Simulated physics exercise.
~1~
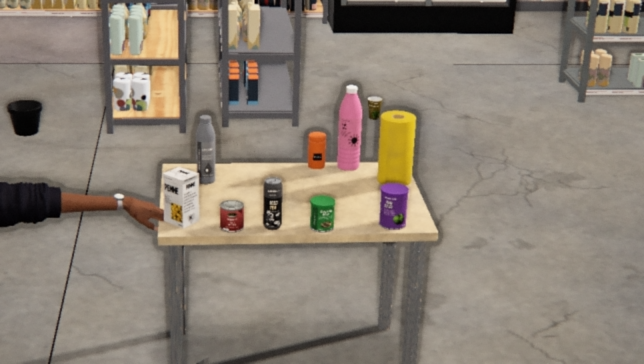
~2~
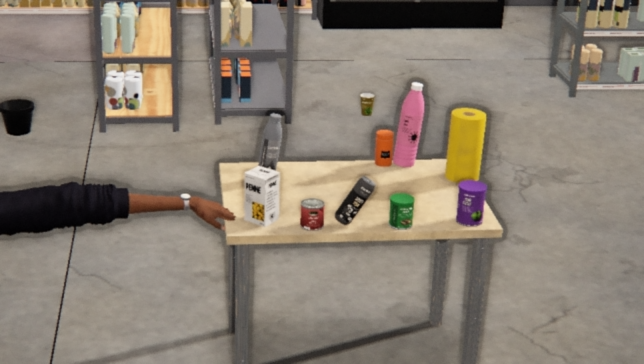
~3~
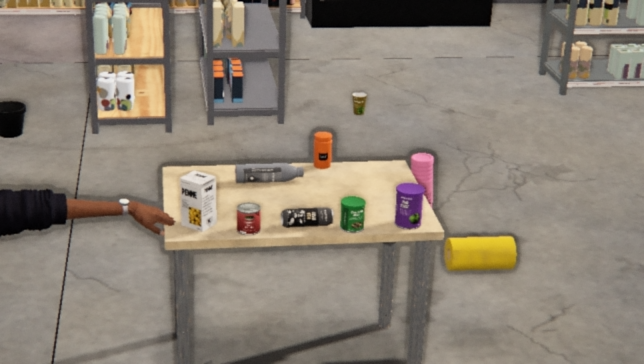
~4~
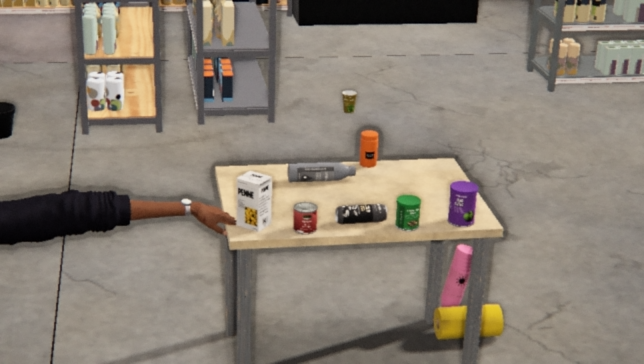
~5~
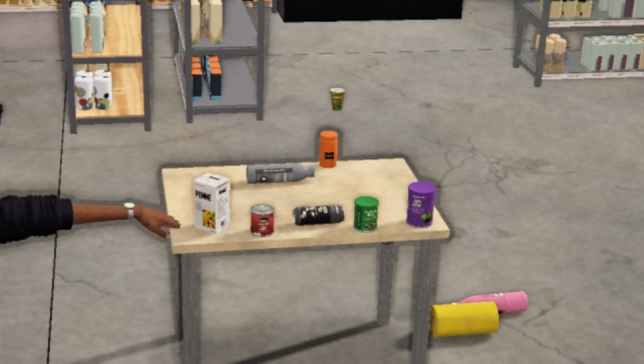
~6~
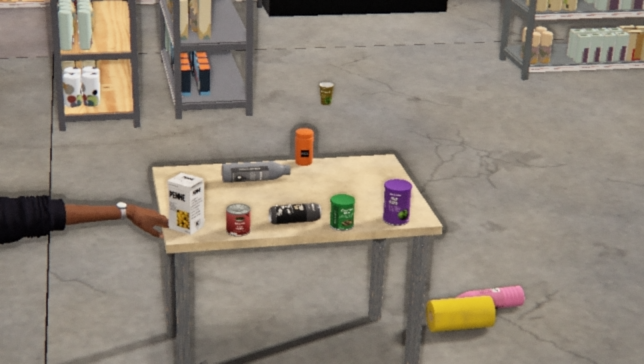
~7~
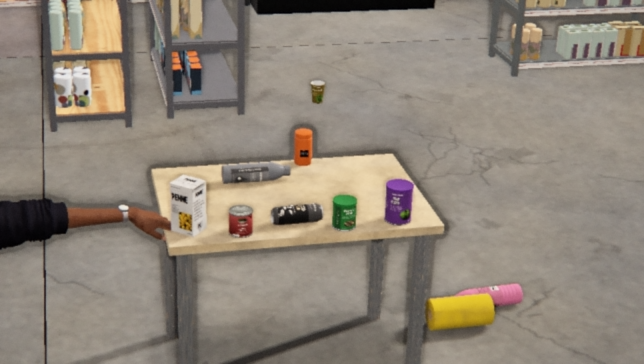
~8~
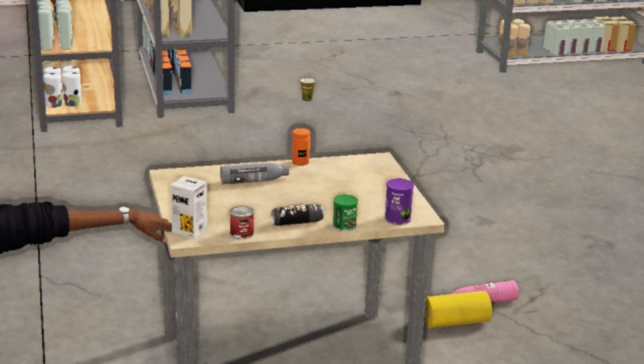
The clip shows a hand at the left edge of a table shoving it right and back repeatedly; the grey bottle and black can topple, the pink bottle and yellow roll fall off the right side, and both end on the floor while the white carton and others stay standing.
